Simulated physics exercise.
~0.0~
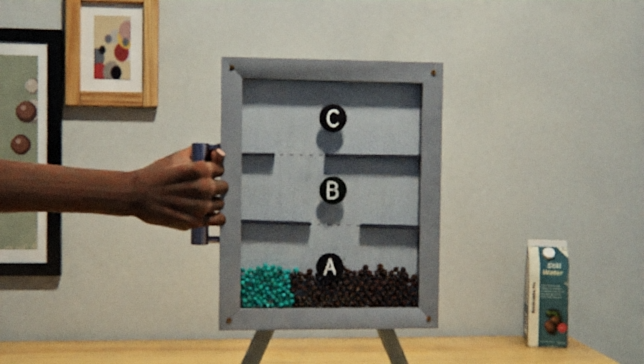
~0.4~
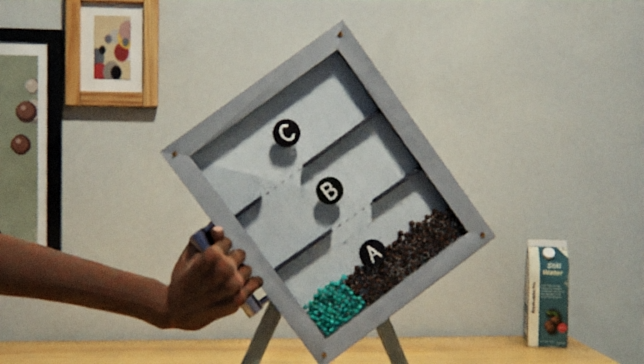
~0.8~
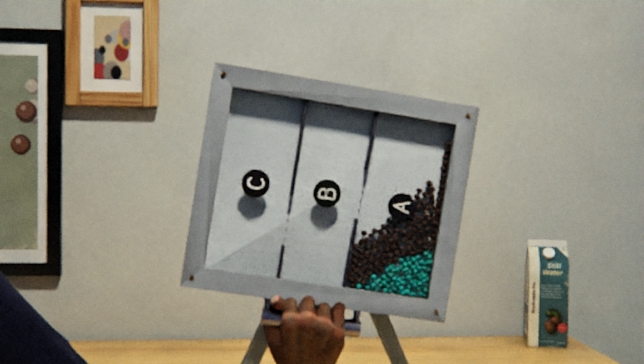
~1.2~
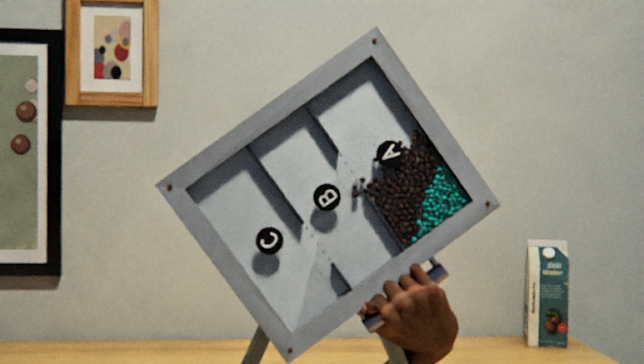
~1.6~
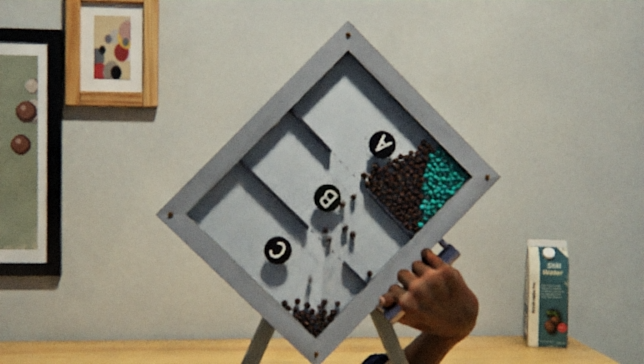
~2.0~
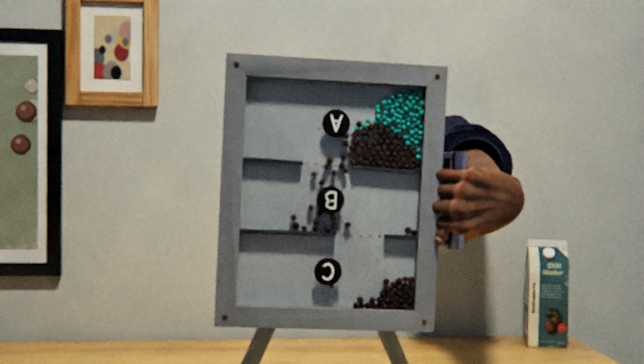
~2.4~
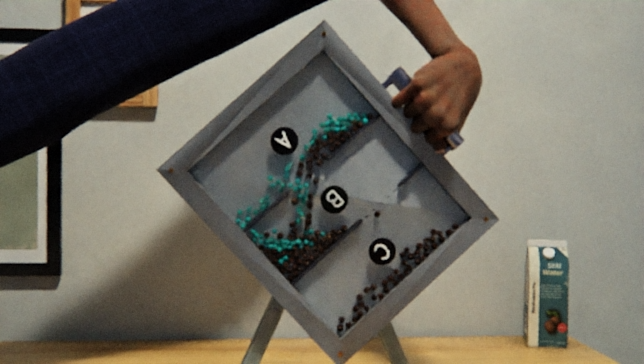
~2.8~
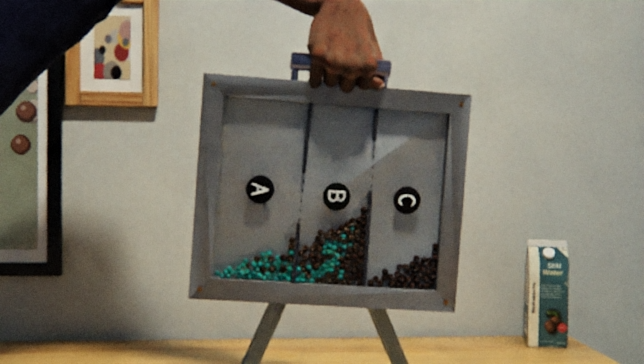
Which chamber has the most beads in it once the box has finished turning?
Chamber B ends up with the largest share of the beads, with smaller amounts lying in A and C.
